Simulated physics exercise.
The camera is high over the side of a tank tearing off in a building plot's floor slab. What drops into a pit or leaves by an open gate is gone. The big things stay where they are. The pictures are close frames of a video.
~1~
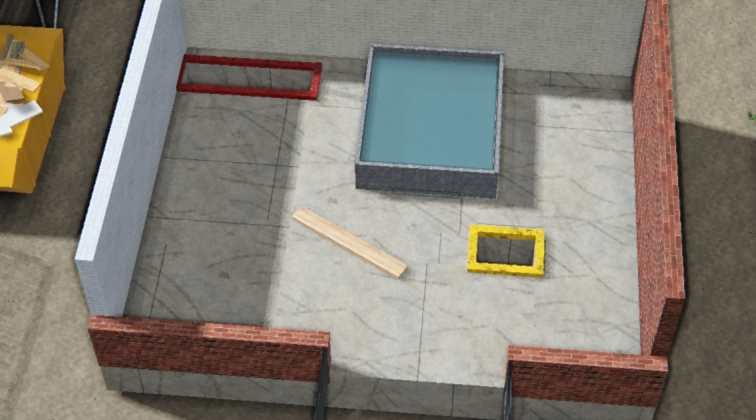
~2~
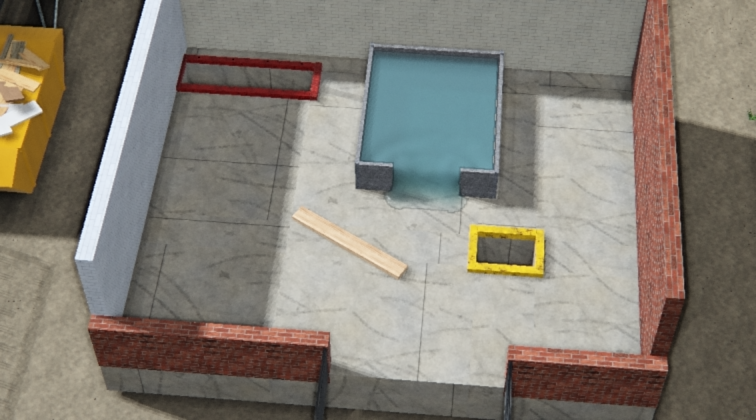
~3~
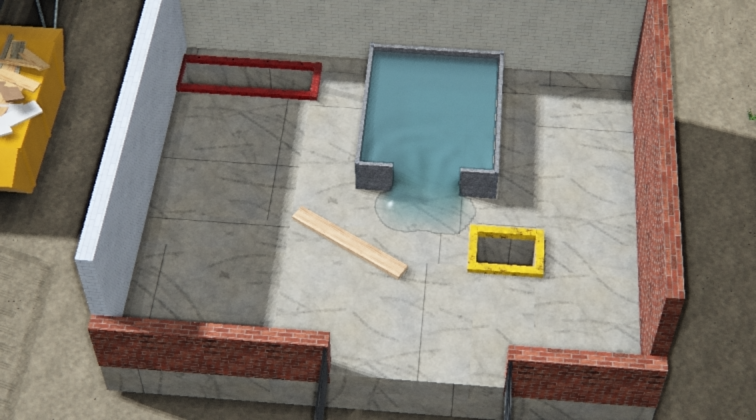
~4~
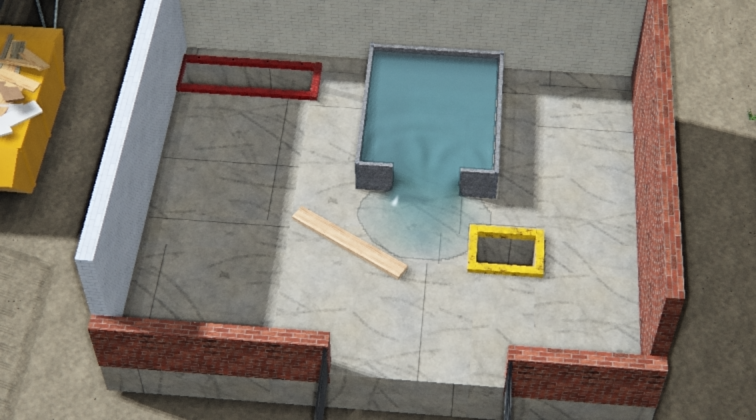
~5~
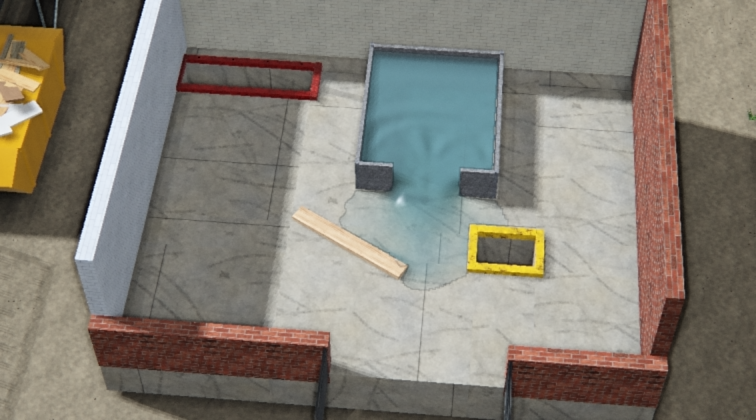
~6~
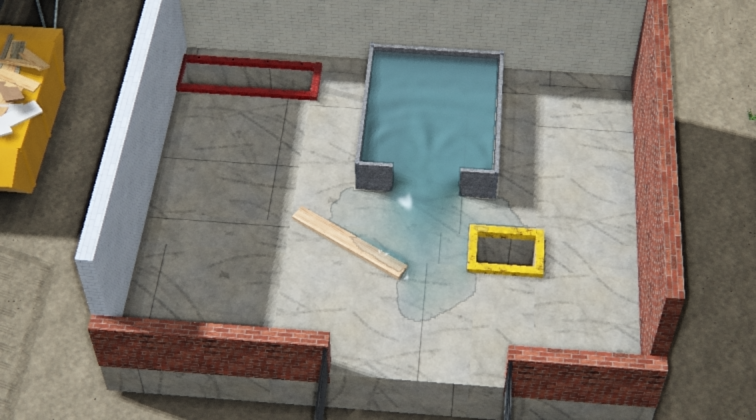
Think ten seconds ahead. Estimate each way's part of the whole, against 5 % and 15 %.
One by one: The gate takes more than 15 %; the yellow pit takes less than 5 %; the red pit takes less than 5 %.
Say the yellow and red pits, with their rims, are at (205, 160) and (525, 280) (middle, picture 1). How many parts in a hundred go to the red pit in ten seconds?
Parts in a hundred: Red 10.
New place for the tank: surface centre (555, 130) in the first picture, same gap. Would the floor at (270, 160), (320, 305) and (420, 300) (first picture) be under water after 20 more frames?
In that order: Clear, dry, under water.
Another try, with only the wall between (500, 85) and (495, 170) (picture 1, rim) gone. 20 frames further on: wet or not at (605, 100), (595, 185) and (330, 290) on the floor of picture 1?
One after the other: Wet, flooded, dry.
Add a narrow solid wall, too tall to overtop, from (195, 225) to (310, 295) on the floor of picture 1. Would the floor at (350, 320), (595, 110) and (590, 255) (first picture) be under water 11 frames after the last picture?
As listed: Awash, clear, clear.
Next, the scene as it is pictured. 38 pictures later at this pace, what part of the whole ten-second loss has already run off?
About 75 per cent.
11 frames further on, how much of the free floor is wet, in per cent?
About 30 per cent.
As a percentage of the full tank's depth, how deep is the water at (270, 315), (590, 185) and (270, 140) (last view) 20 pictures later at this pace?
About 6, 2 and 2 per cent.
A moment on, water covers 20 % of the floor; the gate 1 %, the yellow pit 0 %, the red pit 0 %.
Next, water covers 30 % of the floor; the gate 7 %, the yellow pit 1 %, the red pit 0 %.
Then, water covers 35 % of the floor; the gate 19 %, the yellow pit 2 %, the red pit 0 %.
Later, water covers 60 % of the floor; the gate 32 %, the yellow pit 2 %, the red pit 0 %.
In the end, water covers 85 % of the floor; the gate 42 %, the yellow pit 2 %, the red pit 0 %.
